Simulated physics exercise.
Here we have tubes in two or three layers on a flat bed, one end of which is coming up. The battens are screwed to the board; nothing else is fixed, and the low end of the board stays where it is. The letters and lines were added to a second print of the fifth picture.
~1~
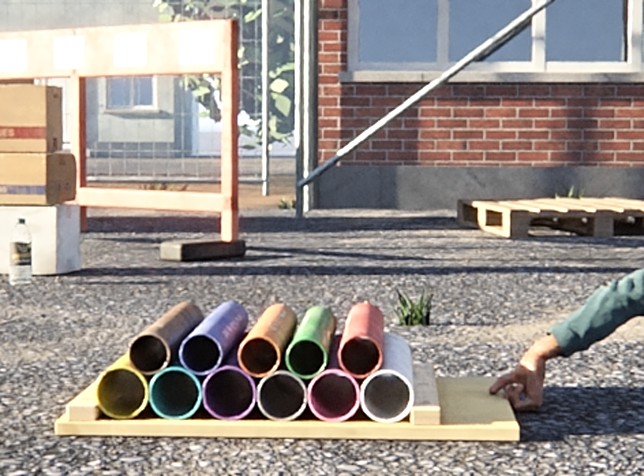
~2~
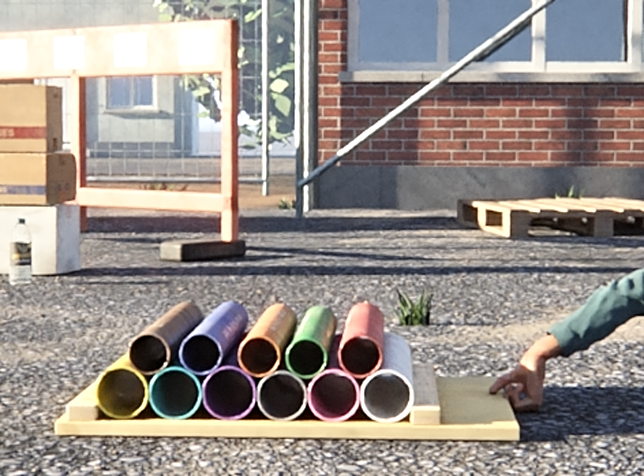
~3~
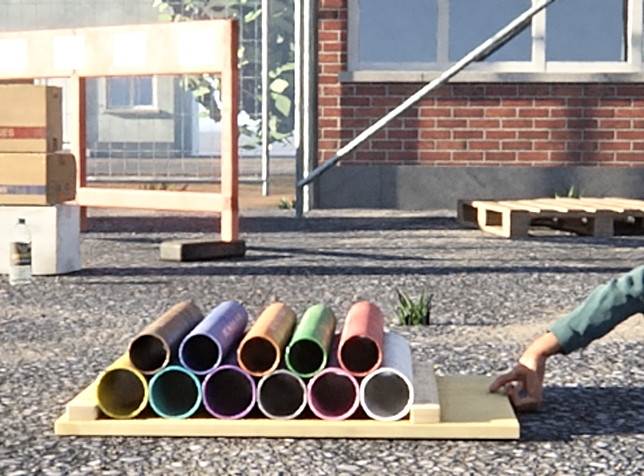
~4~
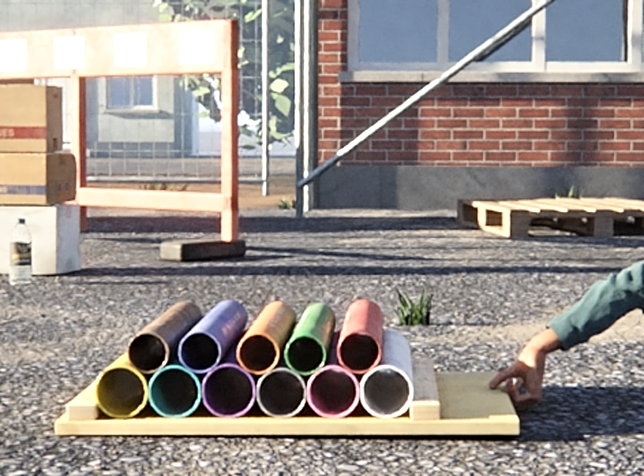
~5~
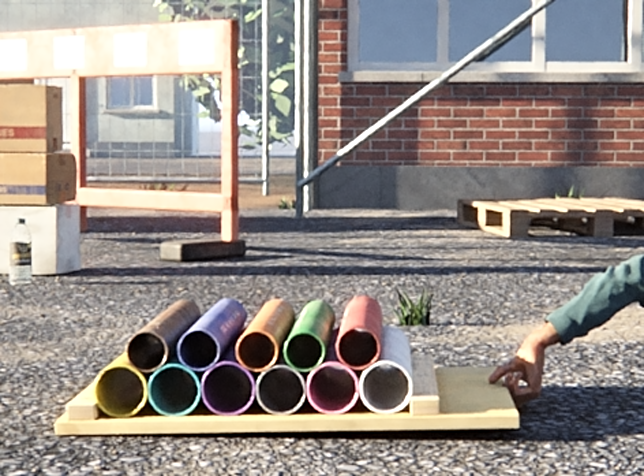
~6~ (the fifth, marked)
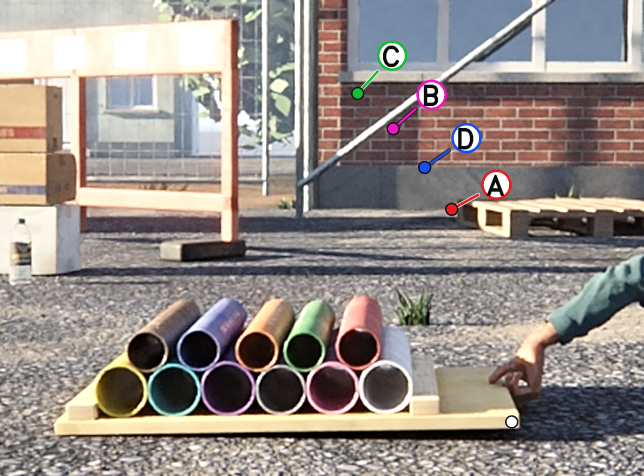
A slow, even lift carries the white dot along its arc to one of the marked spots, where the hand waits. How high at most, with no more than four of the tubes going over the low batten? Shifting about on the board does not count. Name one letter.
The answer is mark A.
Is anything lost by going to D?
Yes, at D.
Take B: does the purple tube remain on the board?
No.
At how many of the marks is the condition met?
The number is one.
On the marked copy, A at (452, 209); B at (393, 129); C at (358, 94); D at (425, 168); the white dot at (512, 422).
Following A. Soon after the start, board at 17°.
Later, board at 29°.
In the end, board at 29°, none over the low batten.
As for the rest, B eleven over the low batten; C eleven over the low batten; D five over the low batten.
